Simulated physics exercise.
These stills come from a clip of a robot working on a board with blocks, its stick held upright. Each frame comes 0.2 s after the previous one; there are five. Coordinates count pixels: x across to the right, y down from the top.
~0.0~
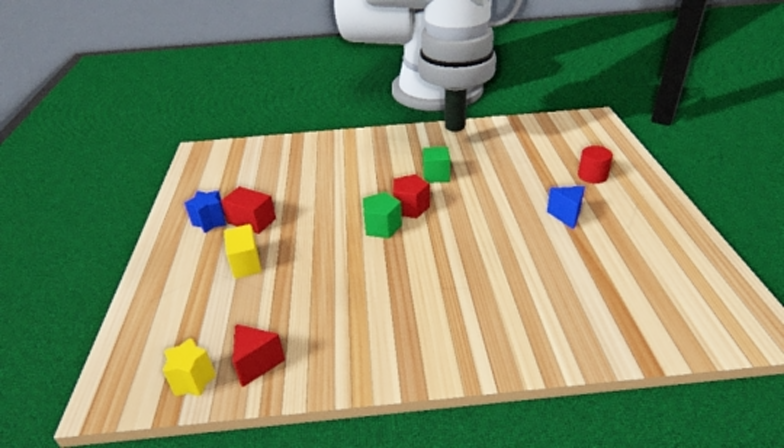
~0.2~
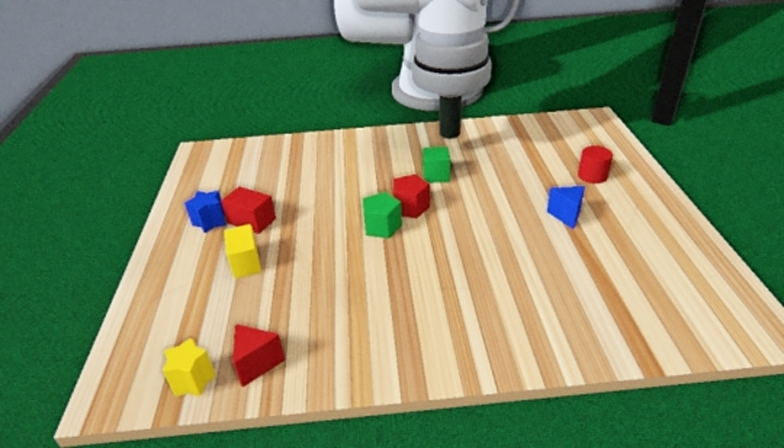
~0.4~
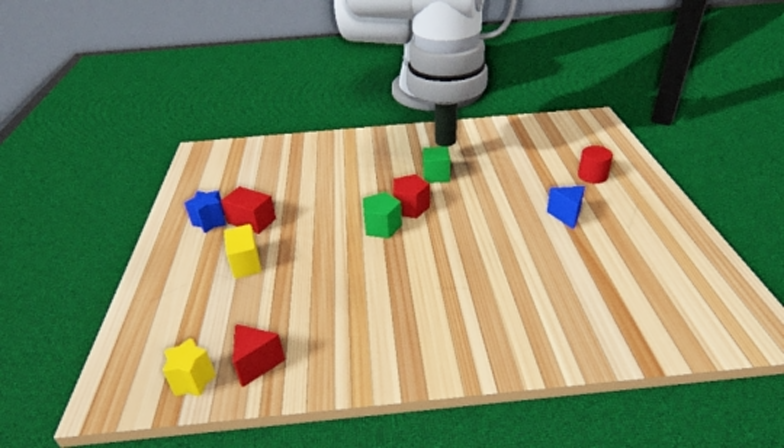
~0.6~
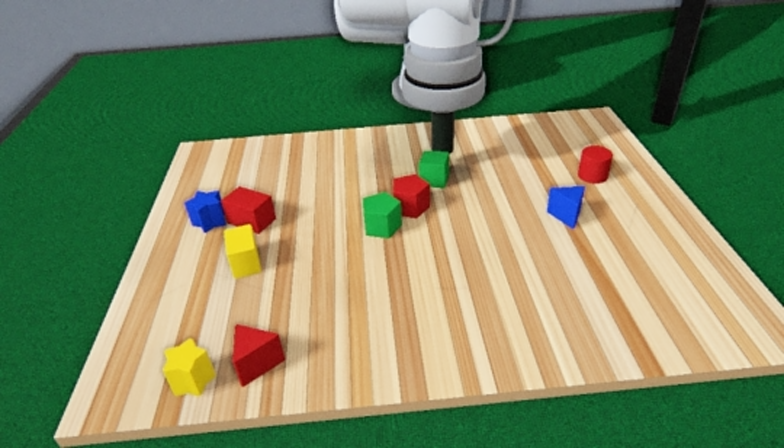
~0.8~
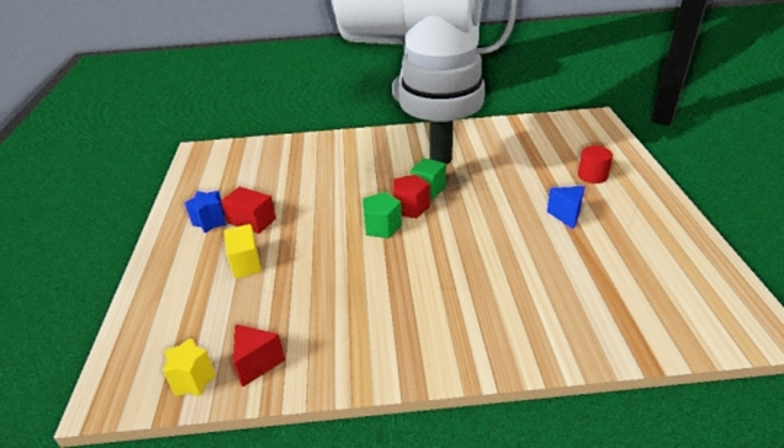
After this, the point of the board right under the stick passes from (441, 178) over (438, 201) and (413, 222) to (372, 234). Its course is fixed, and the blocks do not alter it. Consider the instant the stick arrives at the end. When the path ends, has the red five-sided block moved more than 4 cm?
I expect so.
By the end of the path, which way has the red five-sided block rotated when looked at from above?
Rotation: Clockwise.
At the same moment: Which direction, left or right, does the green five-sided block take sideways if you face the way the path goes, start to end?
My prediction: Rightwards.
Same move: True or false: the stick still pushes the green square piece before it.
The statement is correct.
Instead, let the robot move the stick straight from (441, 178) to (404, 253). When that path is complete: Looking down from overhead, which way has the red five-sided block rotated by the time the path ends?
Turns clockwise.
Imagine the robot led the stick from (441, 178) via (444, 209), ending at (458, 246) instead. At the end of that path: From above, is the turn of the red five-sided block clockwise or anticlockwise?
It swings round clockwise.
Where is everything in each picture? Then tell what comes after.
In the first picture, stick tip (455, 128); block tops, green five-sided block (380, 203); red five-sided block (410, 184); green square piece (436, 153).
In the second picture, stick (450, 135); blocks unchanged.
In the third picture, stick (446, 142); blocks unchanged.
In the fourth picture, stick (443, 151); green square piece (434, 157).
In the fifth picture, stick (441, 161); green five-sided block (380, 203); red five-sided block (410, 184); green square piece (428, 166).
What follows on the original path. One third of the way, stick (438, 184); green five-sided block (362, 213), turned 15° anticlockwise; red five-sided block (388, 197), turned 20° clockwise; green square piece (416, 187), turned 40° clockwise.
Two thirds of the way, stick (412, 204); green five-sided block (323, 229); red five-sided block (355, 215), turned 25° clockwise; green square piece (386, 207), turned 45° clockwise.
At the end, stick (370, 216); green five-sided block (280, 247); red five-sided block (312, 231), turned 20° clockwise; green square piece (344, 220), turned 40° clockwise.
